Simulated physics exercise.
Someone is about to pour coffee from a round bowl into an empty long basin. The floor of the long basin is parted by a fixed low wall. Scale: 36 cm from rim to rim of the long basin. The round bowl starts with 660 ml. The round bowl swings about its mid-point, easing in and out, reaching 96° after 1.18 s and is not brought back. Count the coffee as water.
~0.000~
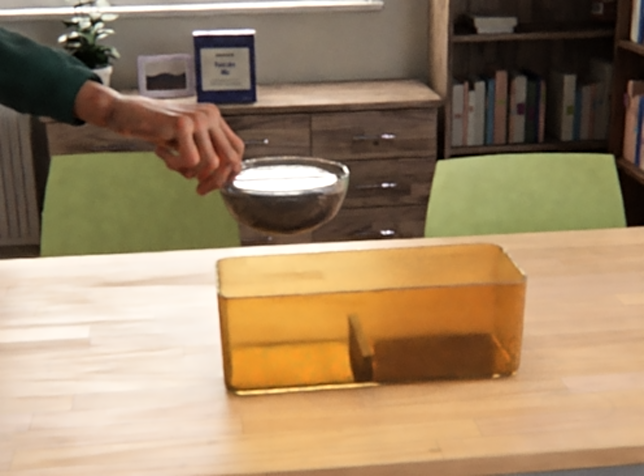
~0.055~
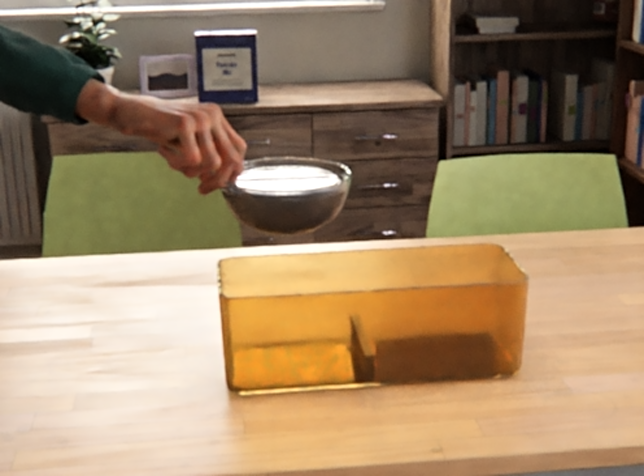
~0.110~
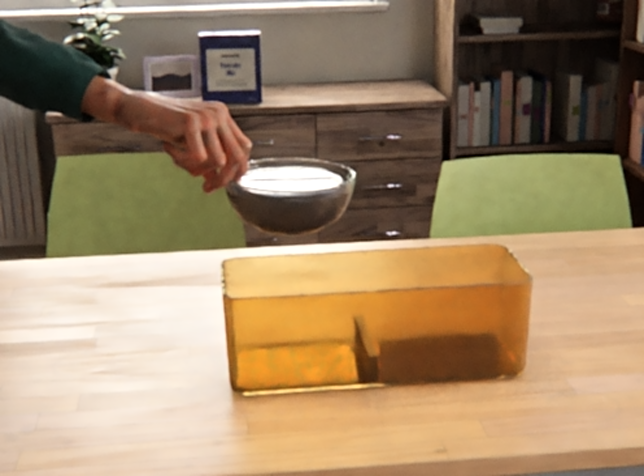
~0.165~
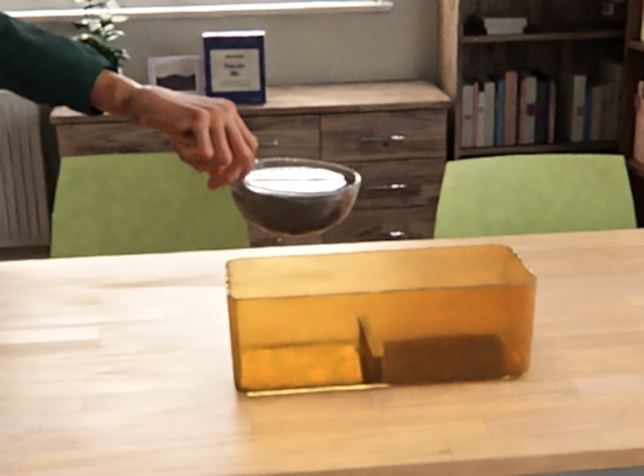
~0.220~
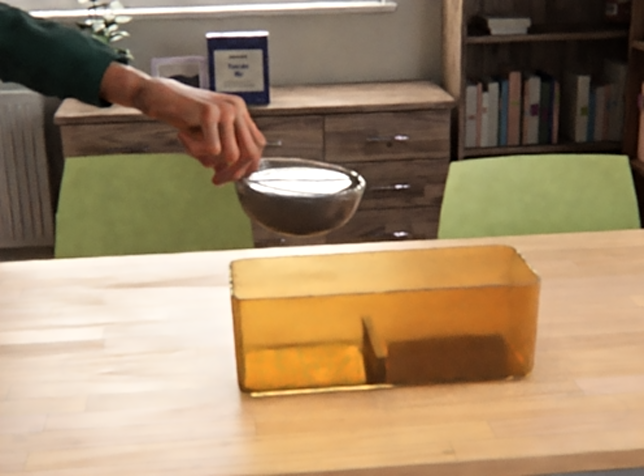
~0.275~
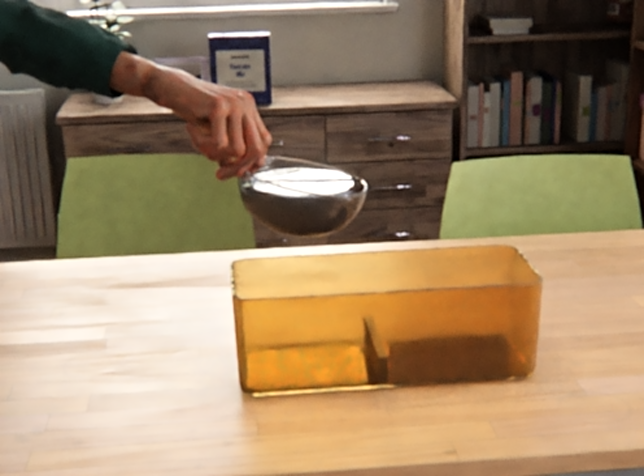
In a room with a wooden sideboard, a bookshelf and two green chairs, a pale wooden table is seen from the front and slightly above. A hand in a dark green sleeve holds a clear round bowl of dark liquid above a long, see-through amber basin with a low wall inside. The bowl tilts slightly down to the right, while the view drifts a little left.
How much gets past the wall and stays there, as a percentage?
About 81 per cent.
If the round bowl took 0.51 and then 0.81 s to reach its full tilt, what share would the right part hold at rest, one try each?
First 70, then 80 per cent.
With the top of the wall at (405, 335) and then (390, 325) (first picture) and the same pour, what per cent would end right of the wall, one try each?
First 35, then 55 per cent.
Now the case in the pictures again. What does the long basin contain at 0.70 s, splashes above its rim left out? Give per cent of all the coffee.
About 34 per cent.
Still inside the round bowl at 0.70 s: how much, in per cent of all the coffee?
Some 38 per cent.
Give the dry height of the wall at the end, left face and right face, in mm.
Some 30 mm on the left and 14 mm on the right.
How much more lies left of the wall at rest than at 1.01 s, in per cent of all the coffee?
Near 6 in a hundred.
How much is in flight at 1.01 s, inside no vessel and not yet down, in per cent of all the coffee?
Near 3 in a hundred.
Then, 0.70 s in, the tilt is 61° and 38 per cent is still to pour, 1 is left of the wall and 32 right of it.
Then, 1.01 s in, the tilt is 91° and 3 per cent is still to pour, 13 is left of the wall and 81 right of it.
Then, 1.33 s in, the tilt is 96° and 0 per cent is still to pour, 17 is left of the wall and 83 right of it.
Then, 1.68 s in, the tilt is 96° and 0 per cent is still to pour, 19 is left of the wall and 81 right of it.
Finally, 19 per cent lies left of the wall, 81 right of it and 0 outside.
